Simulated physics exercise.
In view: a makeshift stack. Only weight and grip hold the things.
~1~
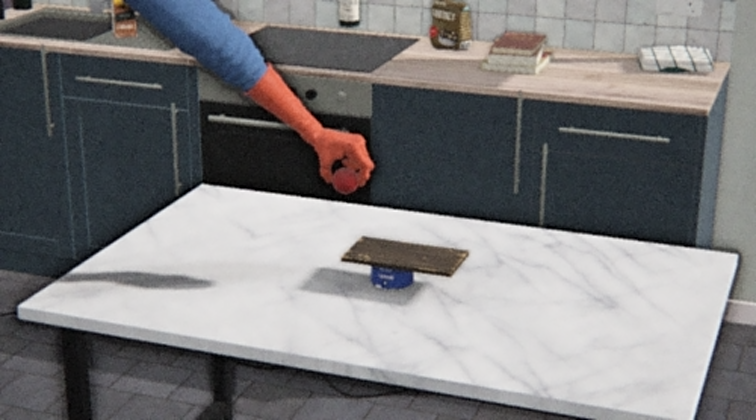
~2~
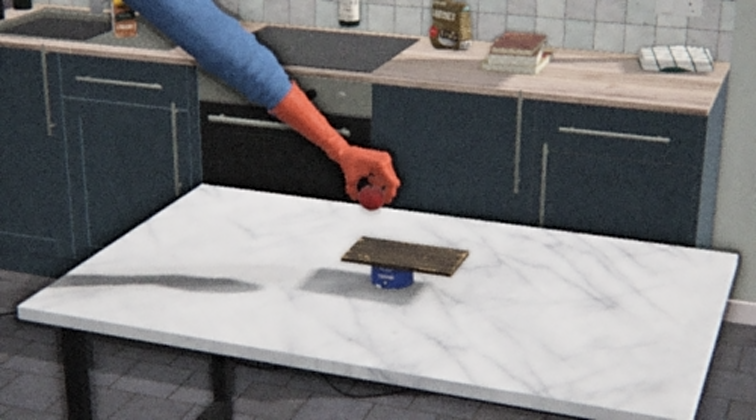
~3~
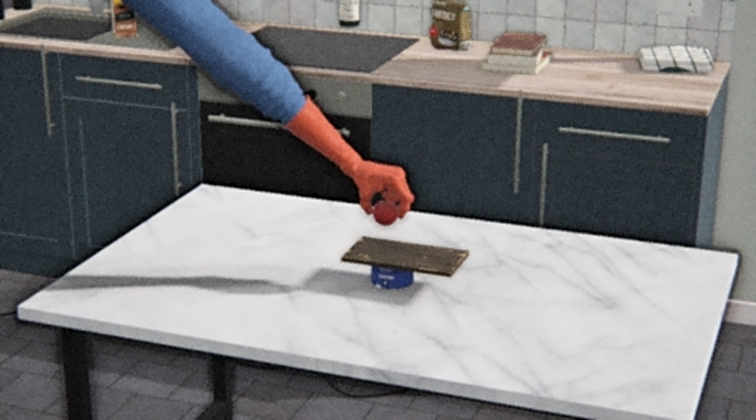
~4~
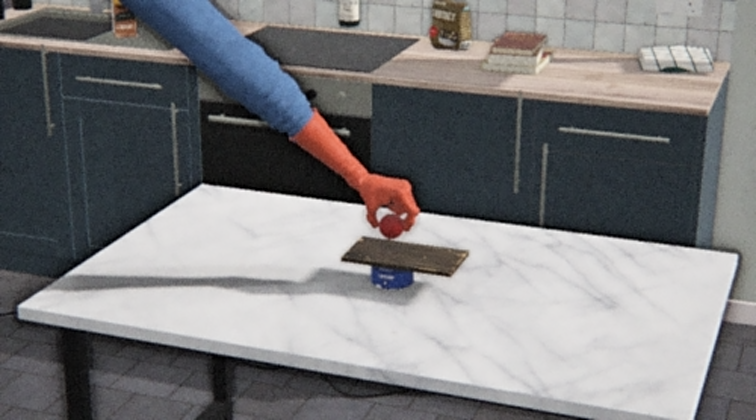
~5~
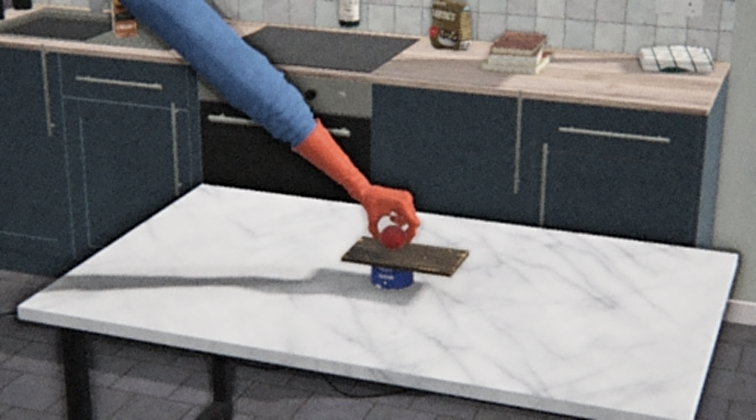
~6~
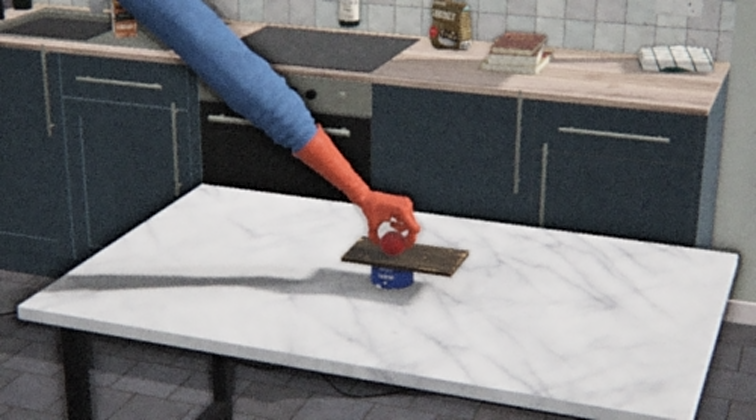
A hand in an orange glove lowering a red tomato onto a dark board balanced on a small blue tin.
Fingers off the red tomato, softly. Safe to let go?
As it turns out, it keeps its balance.
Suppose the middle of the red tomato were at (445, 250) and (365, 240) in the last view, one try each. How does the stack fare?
In the first case it loses its balance; in the second case it holds.
Then, 0.20 s past the last view, nothing moves.
Then, 0.30 s past the last view, red tomato resting near (393, 243).
Finally, all 3 still in place. Final places as the last picture's camera would see them, red tomato near (393, 243). The stack holds.
